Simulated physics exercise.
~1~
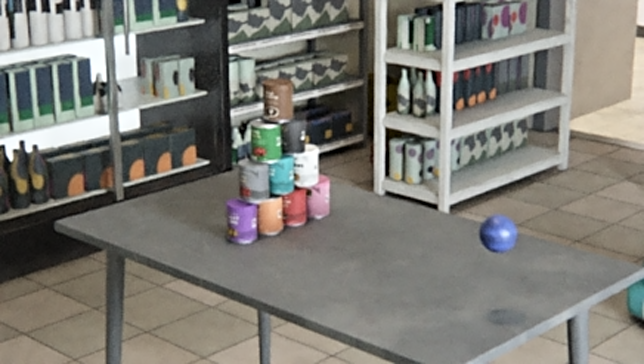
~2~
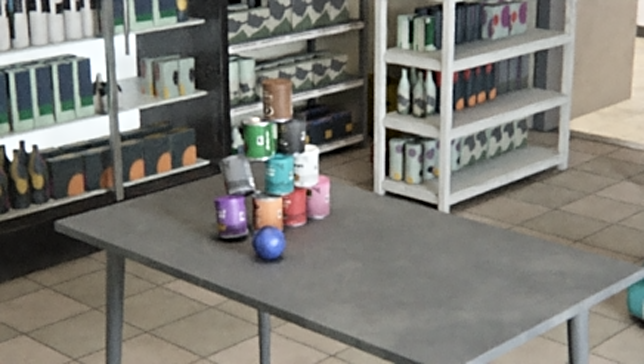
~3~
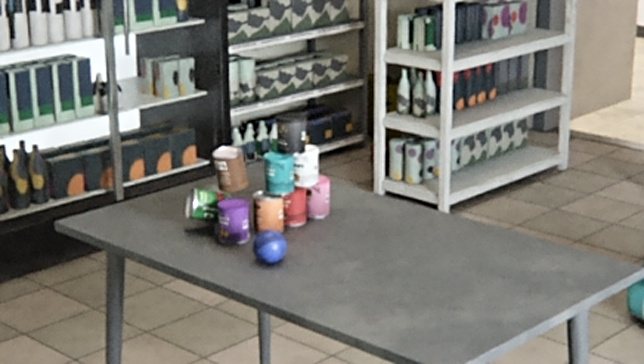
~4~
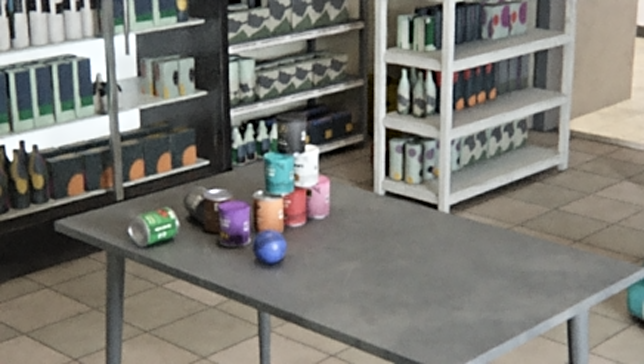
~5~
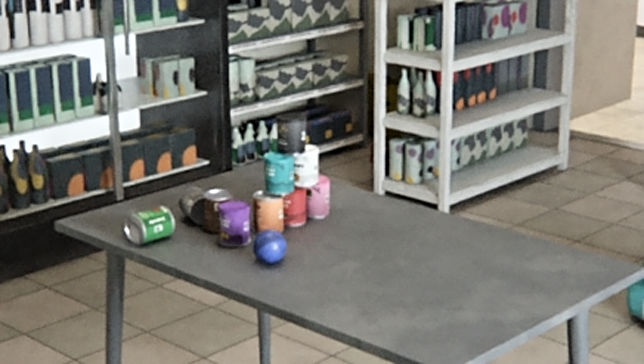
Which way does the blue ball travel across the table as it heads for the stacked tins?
The blue ball travels to the left, coming to rest in front of the tins.
